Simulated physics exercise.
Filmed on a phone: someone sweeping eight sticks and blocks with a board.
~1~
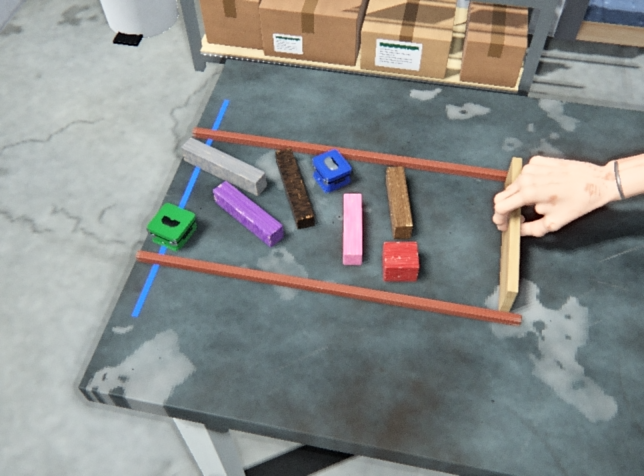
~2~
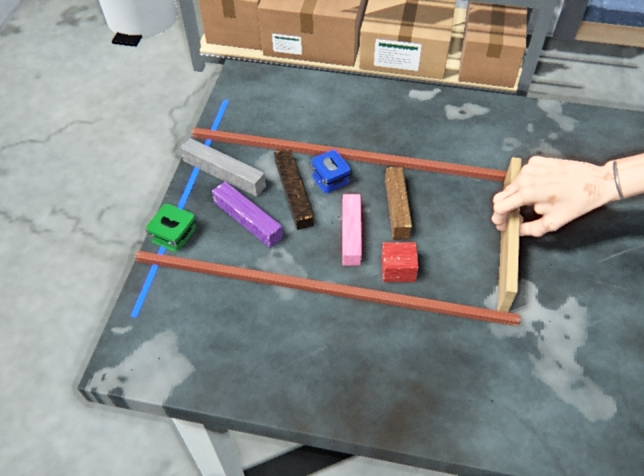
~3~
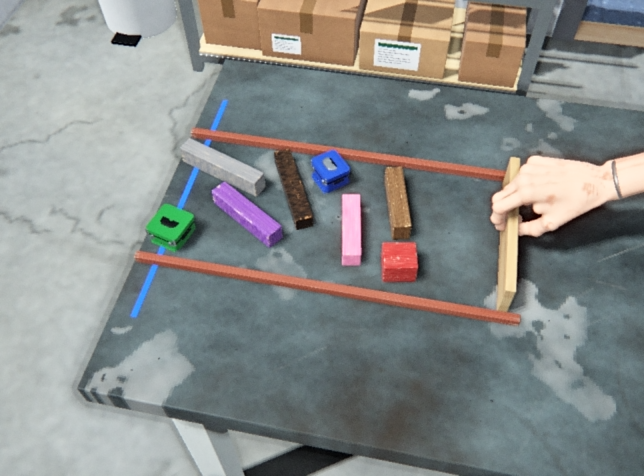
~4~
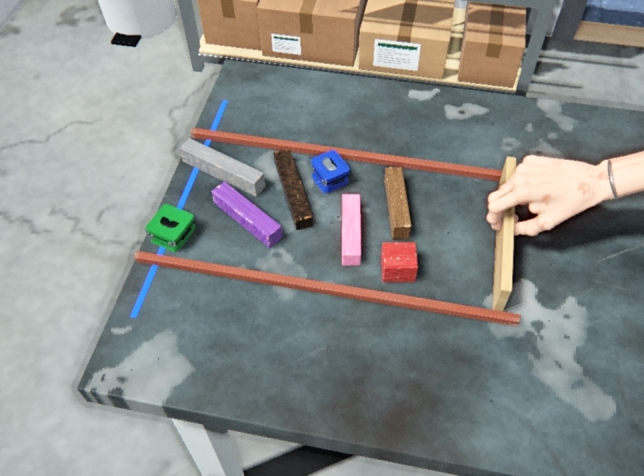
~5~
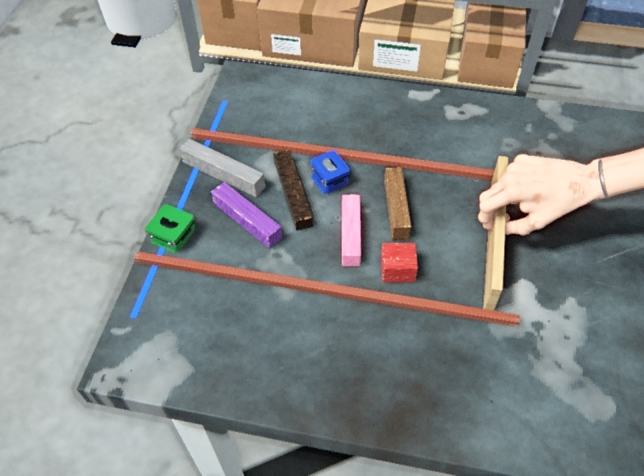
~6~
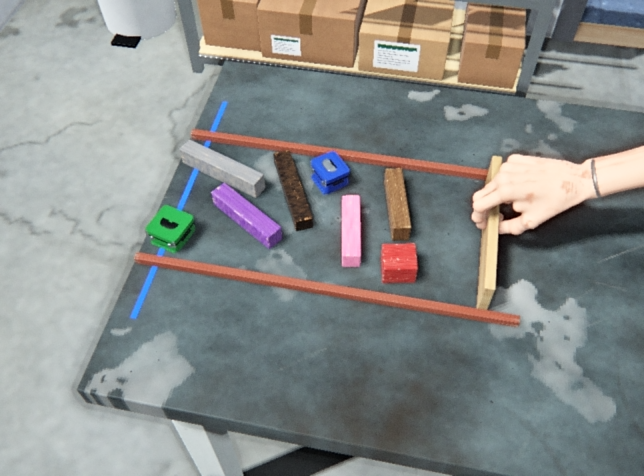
On a dark tabletop between two reddish rails, a hand slides a wooden board slightly left while scattered colourful blocks stay still.
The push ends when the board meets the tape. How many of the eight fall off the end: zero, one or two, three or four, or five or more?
The number that fall off is five or more.
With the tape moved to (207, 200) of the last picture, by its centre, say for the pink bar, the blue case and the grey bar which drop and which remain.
The pink bar remains up, the blue case holds on, the grey bar is lost.
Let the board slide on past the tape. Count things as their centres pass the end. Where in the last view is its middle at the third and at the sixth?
Its middle is around (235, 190) and later (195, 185).
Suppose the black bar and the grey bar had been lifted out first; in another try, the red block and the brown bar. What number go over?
First 4, then 4.
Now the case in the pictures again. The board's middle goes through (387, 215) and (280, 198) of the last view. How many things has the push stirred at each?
3 and 7.
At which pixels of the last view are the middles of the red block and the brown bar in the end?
The red block at (153, 223), the brown bar at (184, 171).
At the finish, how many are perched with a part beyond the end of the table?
That would be 1.
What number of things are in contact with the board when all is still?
It touches 2.
A little later, none off yet; green case at rest near (172, 230); grey bar at rest near (222, 168); purple bar at rest near (246, 215).
Next, none off yet; green case at rest near (172, 230); grey bar shifted a little near (185, 158); purple bar shifted about its own width near (195, 198).
When it is over, the number that fall off is five or more; down, pink bar, blue case, black bar, purple bar, grey bar and green case.
